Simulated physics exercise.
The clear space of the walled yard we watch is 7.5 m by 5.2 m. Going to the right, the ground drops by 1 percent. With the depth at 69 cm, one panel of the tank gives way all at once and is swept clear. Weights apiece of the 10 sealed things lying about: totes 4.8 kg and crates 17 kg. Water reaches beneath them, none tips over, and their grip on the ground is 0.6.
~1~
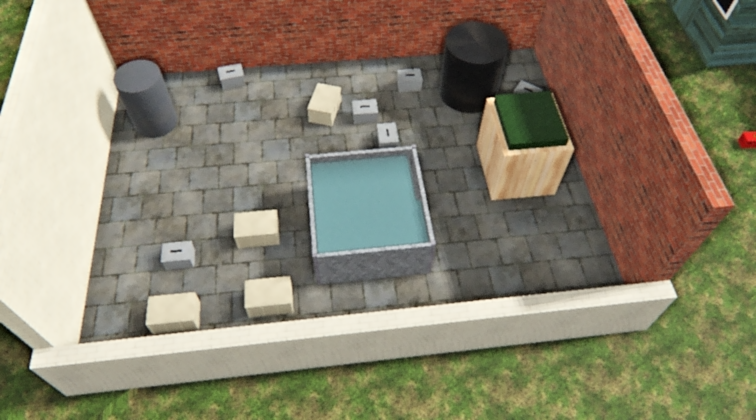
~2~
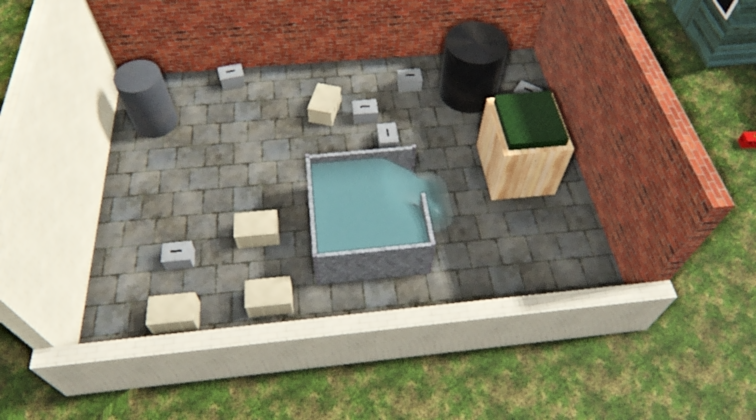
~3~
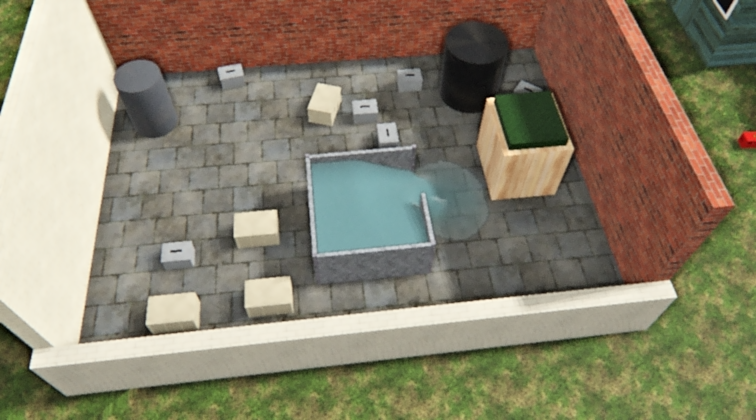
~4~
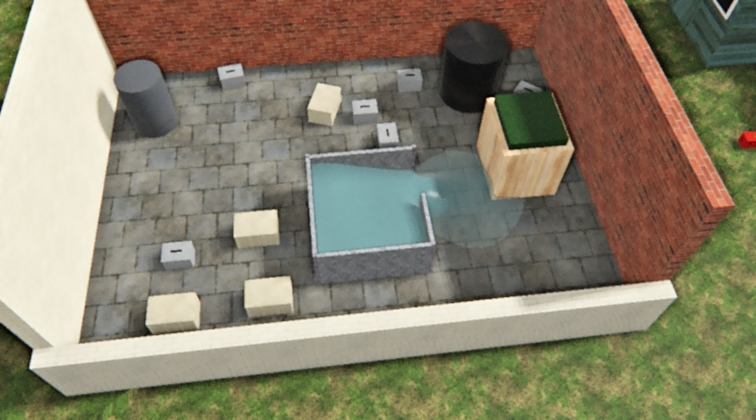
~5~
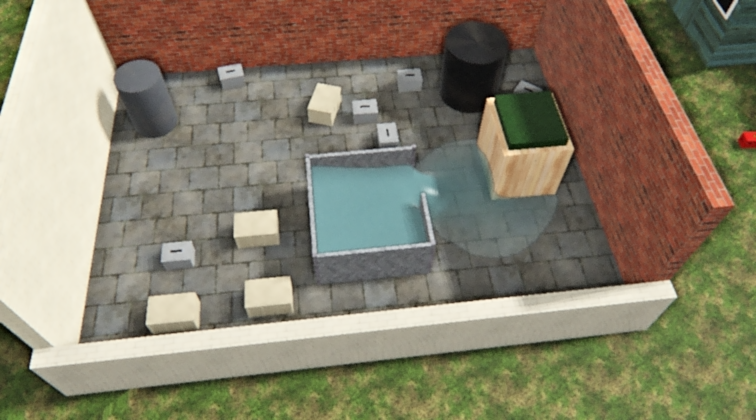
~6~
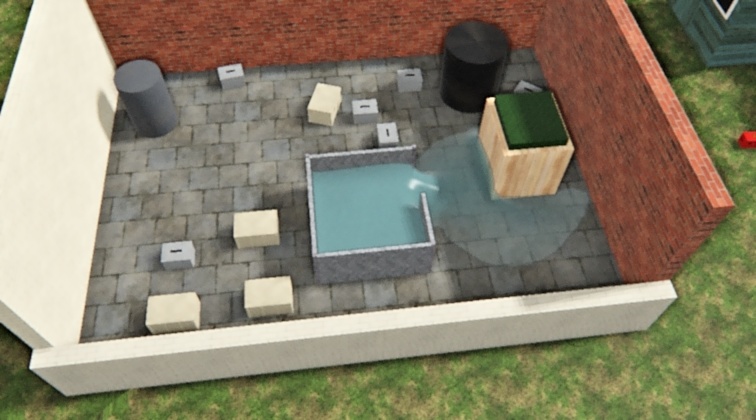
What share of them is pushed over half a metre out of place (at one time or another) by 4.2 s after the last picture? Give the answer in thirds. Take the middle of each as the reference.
Under a third.
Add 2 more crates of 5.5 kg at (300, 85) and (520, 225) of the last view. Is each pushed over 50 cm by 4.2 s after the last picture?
Listed in order, the answers are beyond half a metre followed by beyond half a metre.
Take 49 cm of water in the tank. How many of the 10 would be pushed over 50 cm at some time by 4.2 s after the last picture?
That would make 2 of them.
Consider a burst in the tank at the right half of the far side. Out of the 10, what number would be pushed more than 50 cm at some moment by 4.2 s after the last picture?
5.
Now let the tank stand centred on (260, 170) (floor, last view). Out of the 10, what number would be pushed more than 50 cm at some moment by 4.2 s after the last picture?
The answer would then be 5.
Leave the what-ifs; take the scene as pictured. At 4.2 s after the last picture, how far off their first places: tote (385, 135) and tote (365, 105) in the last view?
The first ends 0 centimetres from its start and the second 10 centimetres.
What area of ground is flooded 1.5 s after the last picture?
Some 14 m2 of it.
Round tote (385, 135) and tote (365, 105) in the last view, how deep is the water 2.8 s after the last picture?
Depths: Near 1 cm, then near 3 cm.
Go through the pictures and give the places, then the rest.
In the first picture, a tote at (176, 251) rests on the ground; a tote at (528, 90) rests on the ground; 2.3 m2 under water; 0 of 10 have shifted.
In the second picture, a tote at (176, 251) rests on the ground; a tote at (528, 90) rests on the ground; 2.8 m2 under water; 0 of 10 have shifted.
In the third picture, a tote at (176, 251) rests on the ground; a tote at (528, 90) rests on the ground; 3.6 m2 under water; 0 of 10 have shifted.
In the fourth picture, a tote at (176, 251) rests on the ground; a tote at (528, 90) rests on the ground; water covers 4.4 m2; 0 of 10 have shifted.
In the fifth picture, a tote at (176, 251) rests on the ground; a tote at (528, 90), on the bottom; 5.1 m2 under water; 0 of 10 have shifted.
In the sixth picture, a tote at (176, 251) rests on the ground; a tote at (528, 90) rests on the ground; water covers 5.9 m2; 0 of 10 have shifted.
Then, 0.4 s after the last picture 0 of 10 are over 50 cm from their spots; 0 afloat.
Then, 1.5 s after the last picture 2 of 10 are over 50 cm from their spots; 0 afloat.
Then, 2.8 s after the last picture 2 of 10 are over 50 cm from their spots; 2 afloat.
Then, 4.2 s after the last picture 3 of 10 are over 50 cm from their spots, and 3 have been at some point; 2 afloat.
